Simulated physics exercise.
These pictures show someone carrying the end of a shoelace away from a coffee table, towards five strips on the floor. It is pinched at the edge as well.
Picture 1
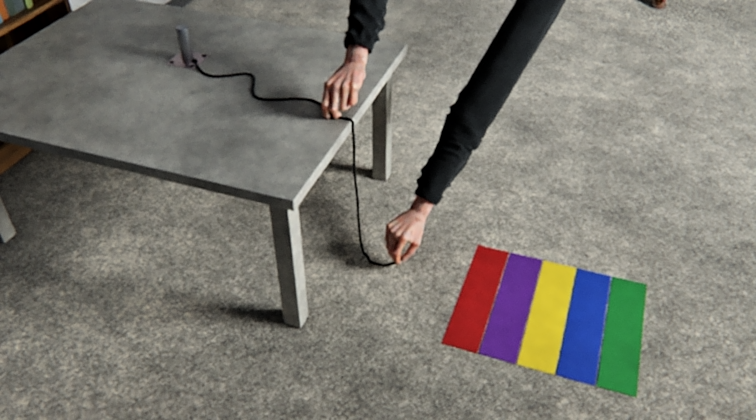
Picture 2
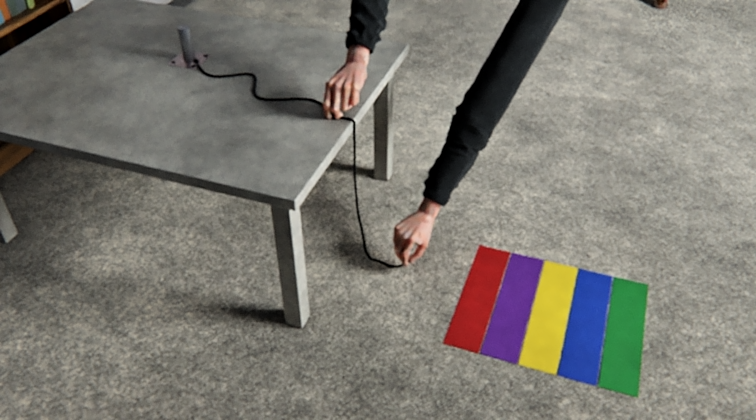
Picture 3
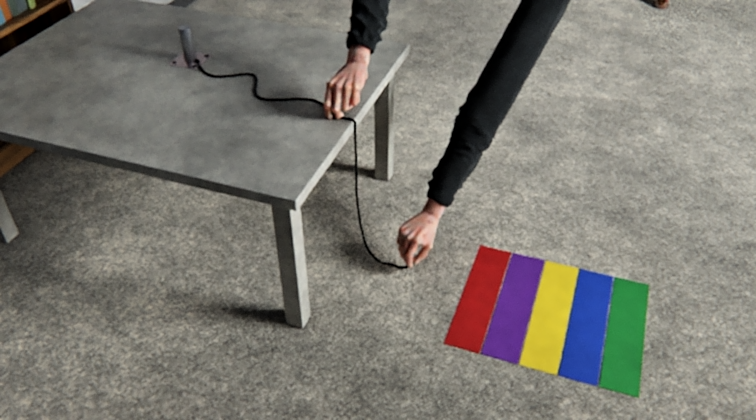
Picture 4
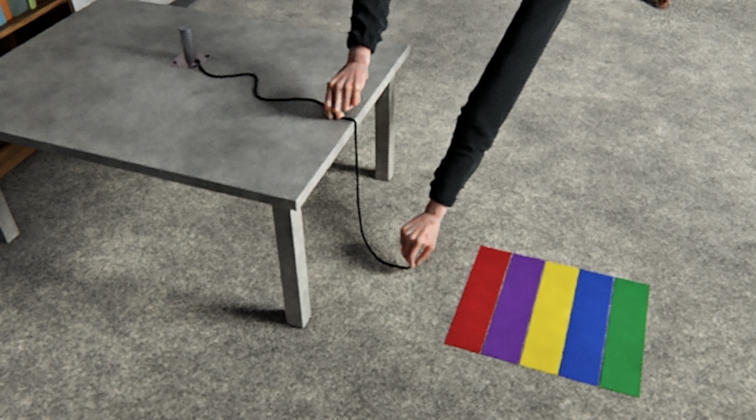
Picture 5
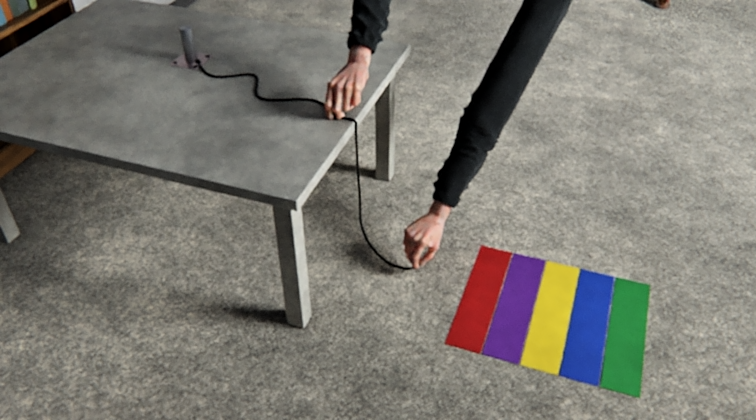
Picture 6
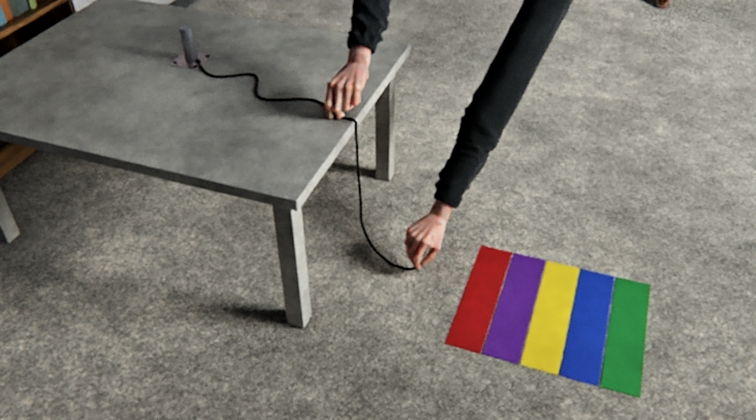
The clip opens with one hand pinching a dark cord at the edge of a grey table while another holds its end low, left of five coloured strips on the floor. The lower hand moves slightly right, drawing the cord's end a little nearer the red strip, while the upper hand stays put.
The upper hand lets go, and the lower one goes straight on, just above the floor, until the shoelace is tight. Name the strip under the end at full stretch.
Over yellow.
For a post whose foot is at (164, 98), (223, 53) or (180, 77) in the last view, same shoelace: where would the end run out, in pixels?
In that order: (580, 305), (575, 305) and (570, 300).
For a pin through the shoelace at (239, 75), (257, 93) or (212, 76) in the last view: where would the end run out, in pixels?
The places are (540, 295), (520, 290) and (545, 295).
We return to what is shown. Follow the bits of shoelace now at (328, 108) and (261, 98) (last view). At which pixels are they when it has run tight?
At (360, 120), then (298, 95).
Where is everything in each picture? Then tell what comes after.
The first frame shows end (401, 260); red (466, 328); purple (503, 338); yellow (540, 348); blue (579, 359); green (619, 370).
The second frame shows end (408, 262); shoelace through (208, 75) (255, 85) (306, 99) (354, 132) (356, 189) (364, 244).
The third frame shows end (413, 263).
The fourth frame shows end (415, 264); shoelace through (210, 75) (257, 85) (307, 100) (356, 132) (357, 189) (367, 245).
The fifth frame shows end (419, 265).
The sixth frame shows end (421, 265); shoelace through (210, 75) (257, 85) (308, 99) (356, 132) (360, 190) (372, 246).
Soon after, end near (499, 284); over red.
After that, end near (532, 293); over purple.
At the stop, end near (554, 298); over yellow. The end stops over the yellow strip.
